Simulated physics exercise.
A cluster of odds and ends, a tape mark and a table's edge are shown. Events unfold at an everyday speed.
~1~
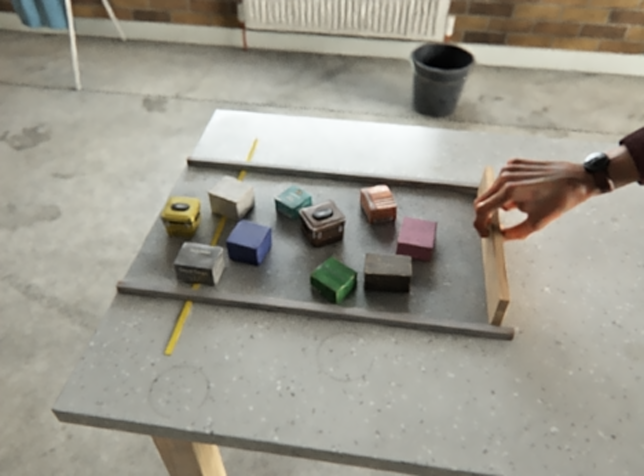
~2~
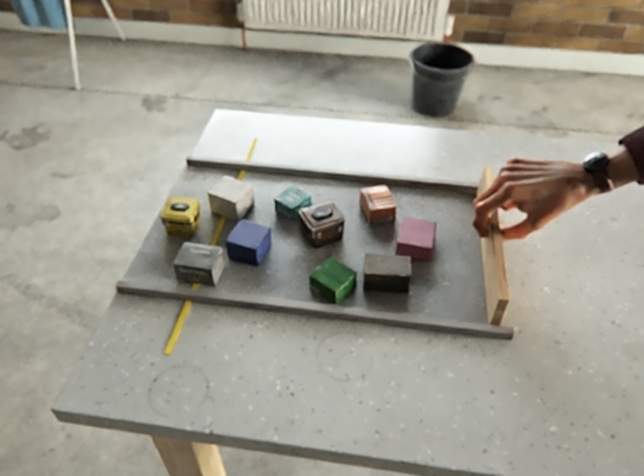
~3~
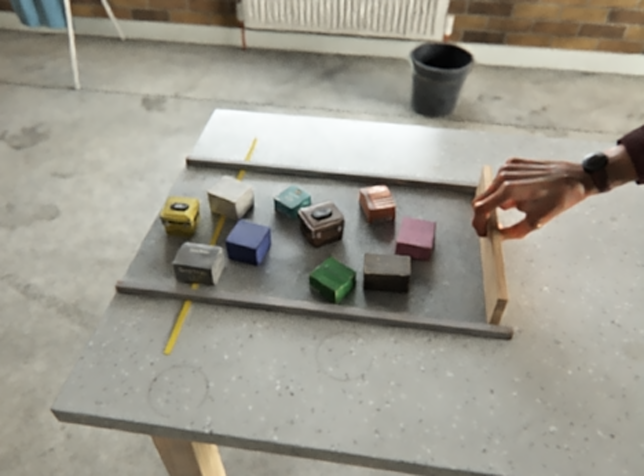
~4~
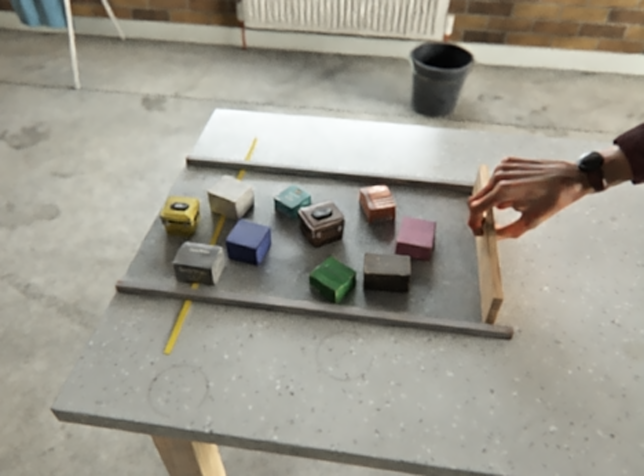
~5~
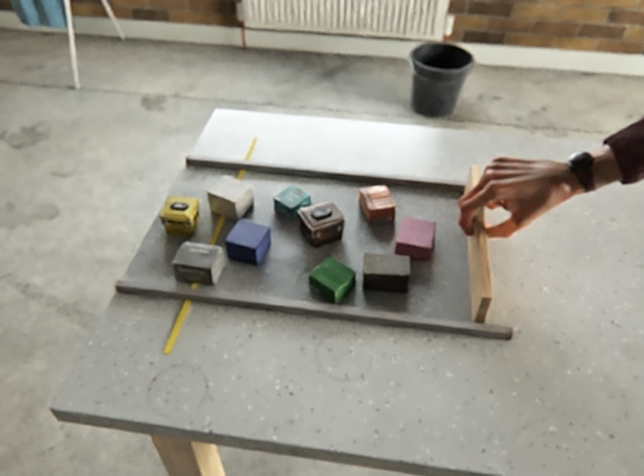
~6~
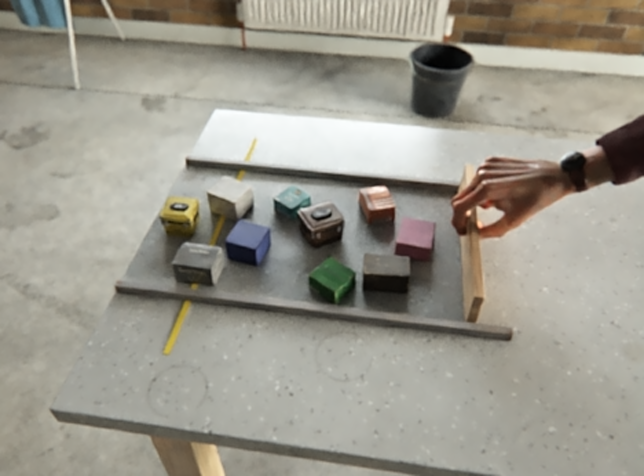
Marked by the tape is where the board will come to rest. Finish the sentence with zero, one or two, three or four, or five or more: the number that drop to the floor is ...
The number that drop to the floor is three or four.
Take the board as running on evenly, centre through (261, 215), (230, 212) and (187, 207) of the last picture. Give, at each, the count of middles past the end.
0, 3 and 7.
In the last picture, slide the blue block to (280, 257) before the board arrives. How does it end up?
From that start the object is safe.
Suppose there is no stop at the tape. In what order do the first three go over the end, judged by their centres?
They are the grey box, then the yellow case, then the white block.
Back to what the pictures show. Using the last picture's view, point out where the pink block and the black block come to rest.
Near (203, 217) and (183, 249).
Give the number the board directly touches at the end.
Count recorded: 3.
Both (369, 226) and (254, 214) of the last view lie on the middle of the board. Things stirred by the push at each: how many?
Well, it's 5 at the first one and 10 at the second.
Early on, none off yet; yellow case at rest near (182, 216); grey box at rest near (199, 264); white block at rest near (231, 199).
A while later, none off yet; yellow case travelled a little near (168, 215); grey box travelled about its own width near (137, 258); white block travelled about its own width near (184, 187).
Finally, the number that fall off is three or four; lost, white block, grey box and yellow case.
